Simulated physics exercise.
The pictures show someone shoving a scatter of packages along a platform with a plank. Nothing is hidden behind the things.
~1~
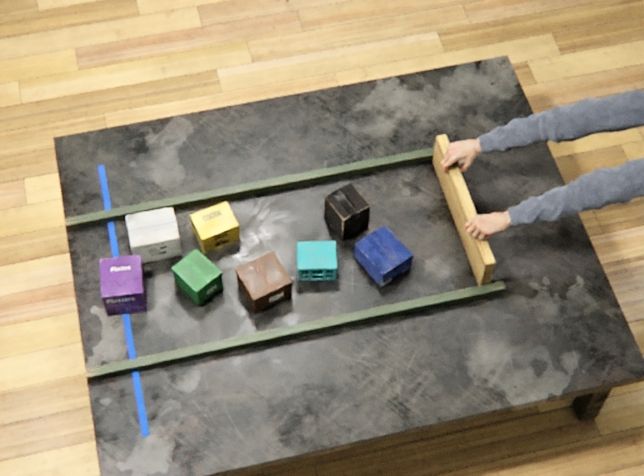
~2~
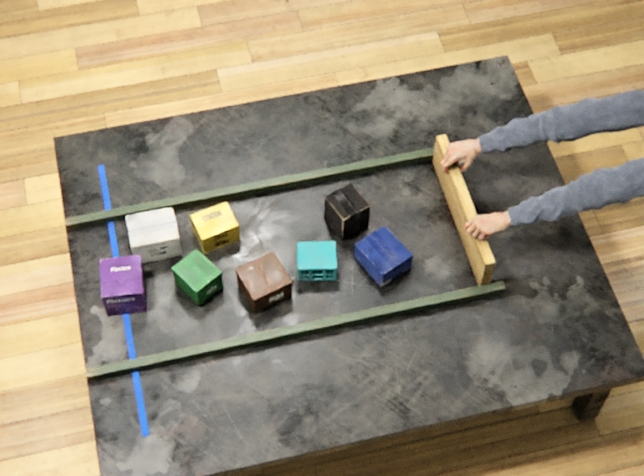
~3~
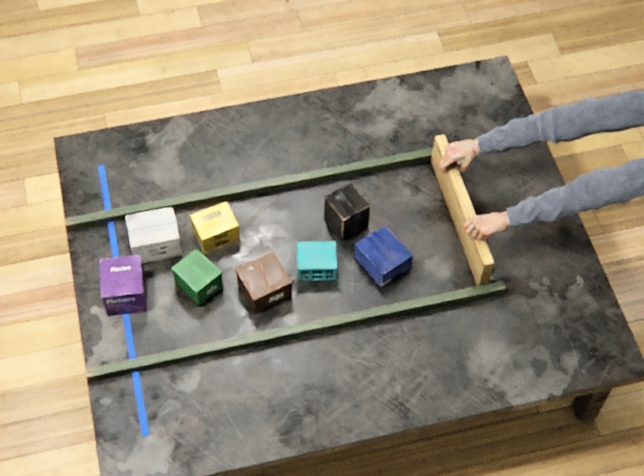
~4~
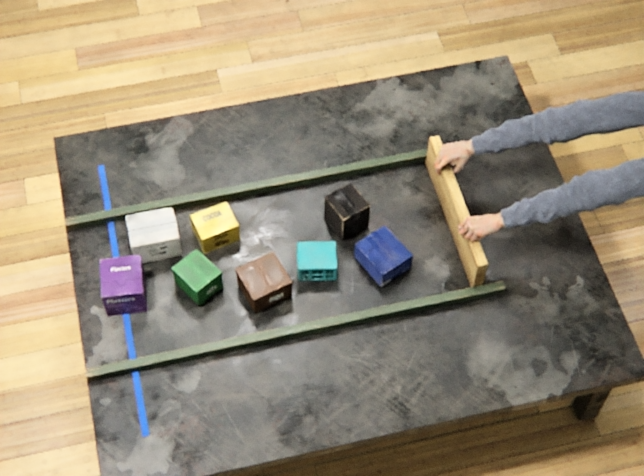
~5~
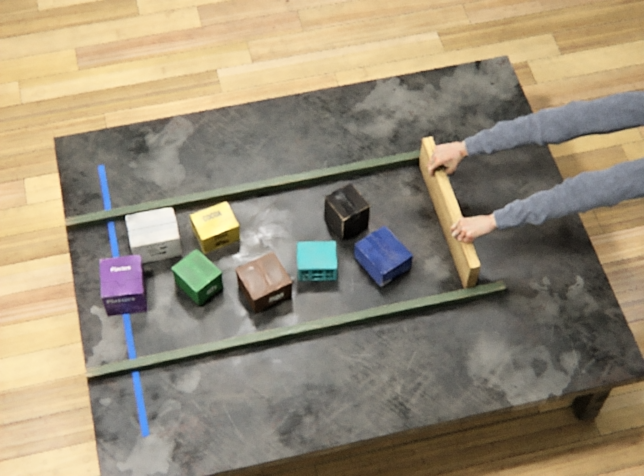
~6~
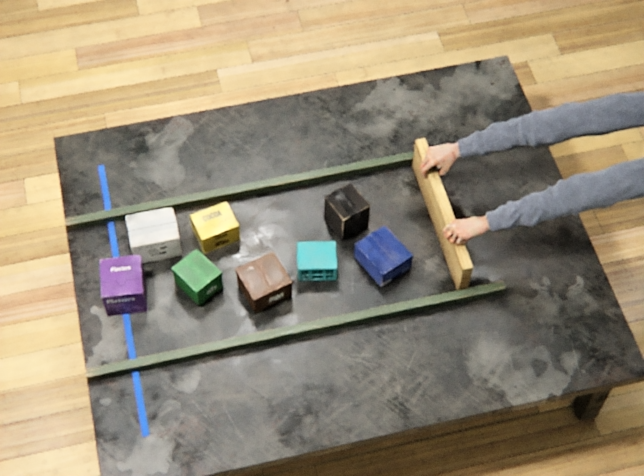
On a dark tabletop between two green strips, a pair of hands held a wooden plank still, then slid it slightly left toward the scattered colored boxes, which stayed where they were.
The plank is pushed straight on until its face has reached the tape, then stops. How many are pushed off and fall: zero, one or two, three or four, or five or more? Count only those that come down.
The number that fall off is five or more.
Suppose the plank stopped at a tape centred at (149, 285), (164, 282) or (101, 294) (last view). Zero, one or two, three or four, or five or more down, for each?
In that order: Either three or four; three to four; 5 or more.
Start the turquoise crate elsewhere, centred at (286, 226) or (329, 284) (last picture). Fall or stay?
In that order, it is lost; remains up.
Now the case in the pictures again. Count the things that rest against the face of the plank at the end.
In contact: 2.
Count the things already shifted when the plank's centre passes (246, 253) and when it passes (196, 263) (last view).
8 and 8.
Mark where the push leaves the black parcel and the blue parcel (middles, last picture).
The black parcel stops around (98, 257); the blue parcel around (103, 308).
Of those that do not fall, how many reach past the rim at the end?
The number is 0.
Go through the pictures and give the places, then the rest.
Purple box (124, 286); white parcel (154, 236); green tote (198, 278); plank (462, 209); tape (122, 290), in the first frame.
White parcel (154, 236); black parcel (347, 212), in the second frame.
Green tote (198, 278); plank (461, 210), in the third frame.
Purple box (124, 286); blue parcel (383, 256), in the fourth frame.
White parcel (154, 236); brown tote (264, 283), in the fifth frame.
Purple box (124, 286); white parcel (154, 236); green tote (198, 278); plank (441, 214); tape (122, 290), in the sixth frame.
Early on, none off yet; purple box at rest near (124, 286); white parcel at rest near (154, 236); green tote travelled a little near (176, 279).
Finally, the number that fall off is five or more; lost, turquoise crate, brown tote, yellow box, green tote, white parcel and purple box.
